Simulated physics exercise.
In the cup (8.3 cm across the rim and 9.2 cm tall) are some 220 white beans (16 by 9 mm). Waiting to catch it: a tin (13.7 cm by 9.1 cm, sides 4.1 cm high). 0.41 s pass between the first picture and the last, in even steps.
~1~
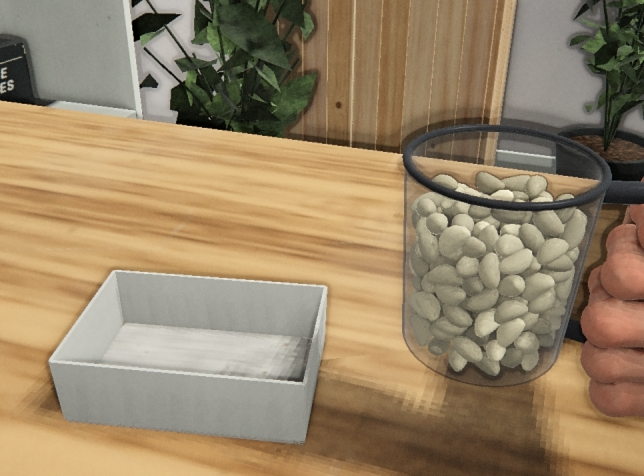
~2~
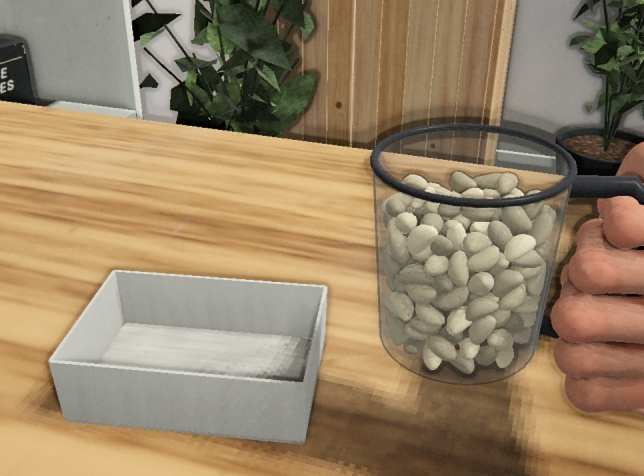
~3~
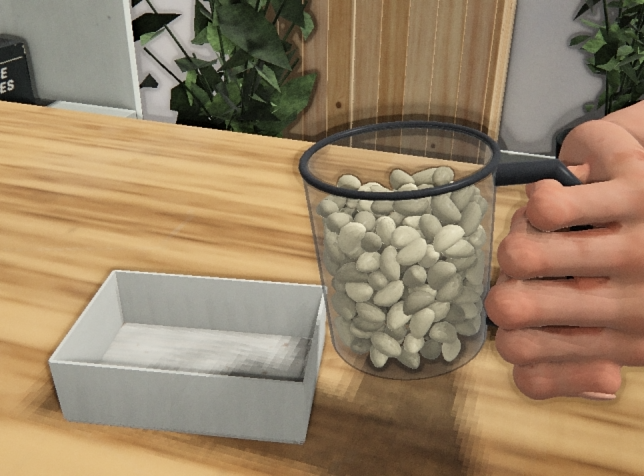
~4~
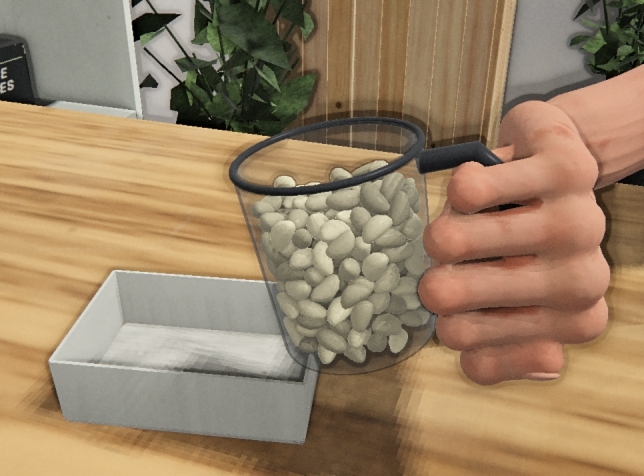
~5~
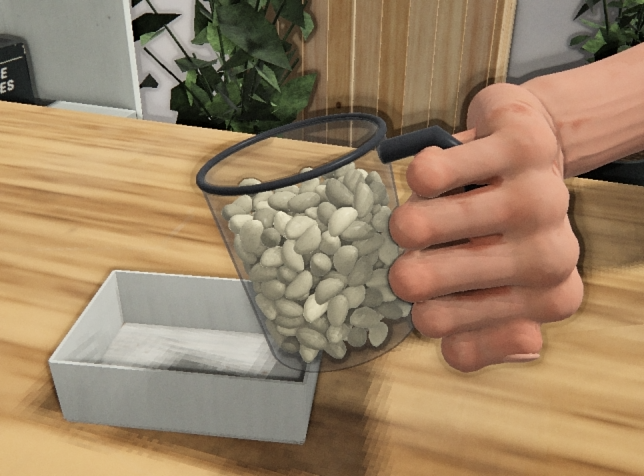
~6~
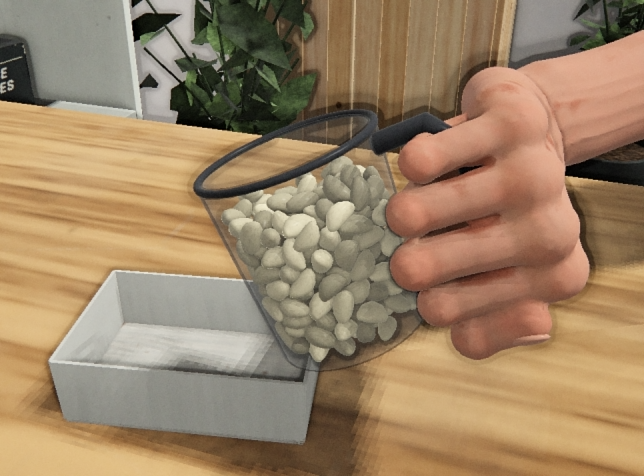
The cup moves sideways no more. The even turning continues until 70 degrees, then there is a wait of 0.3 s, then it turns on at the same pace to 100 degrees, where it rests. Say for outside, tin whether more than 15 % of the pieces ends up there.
Outside everything: Not more; tin: More.
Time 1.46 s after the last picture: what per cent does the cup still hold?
Near 95 in a hundred.
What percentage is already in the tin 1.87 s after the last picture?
About 25 %.
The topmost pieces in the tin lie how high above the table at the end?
Near 3.5 centimetres up.
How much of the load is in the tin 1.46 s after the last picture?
0 per cent.
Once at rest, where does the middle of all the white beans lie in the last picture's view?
Close to pixel (222, 384) of the final picture.
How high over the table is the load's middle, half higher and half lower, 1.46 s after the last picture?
Around 14 cm.
Then, 0.57 s after the last picture, tilt 58 degrees; cup 100 %; middle of all pieces near (345, 239).
Then, 1.04 s after the last picture, tilt 70 degrees; cup 100 %; middle of all pieces near (339, 238).
Then, 1.46 s after the last picture, tilt 88 degrees; cup 95 %; middle of all pieces near (341, 228).
Then, 1.87 s after the last picture, tilt 100 degrees; tin 25 %, outside 5 %, cup 65 %, in the air 5 %; middle of all pieces near (281, 285).
In the end, tin 70 %, outside 10 %, cup 25 %.
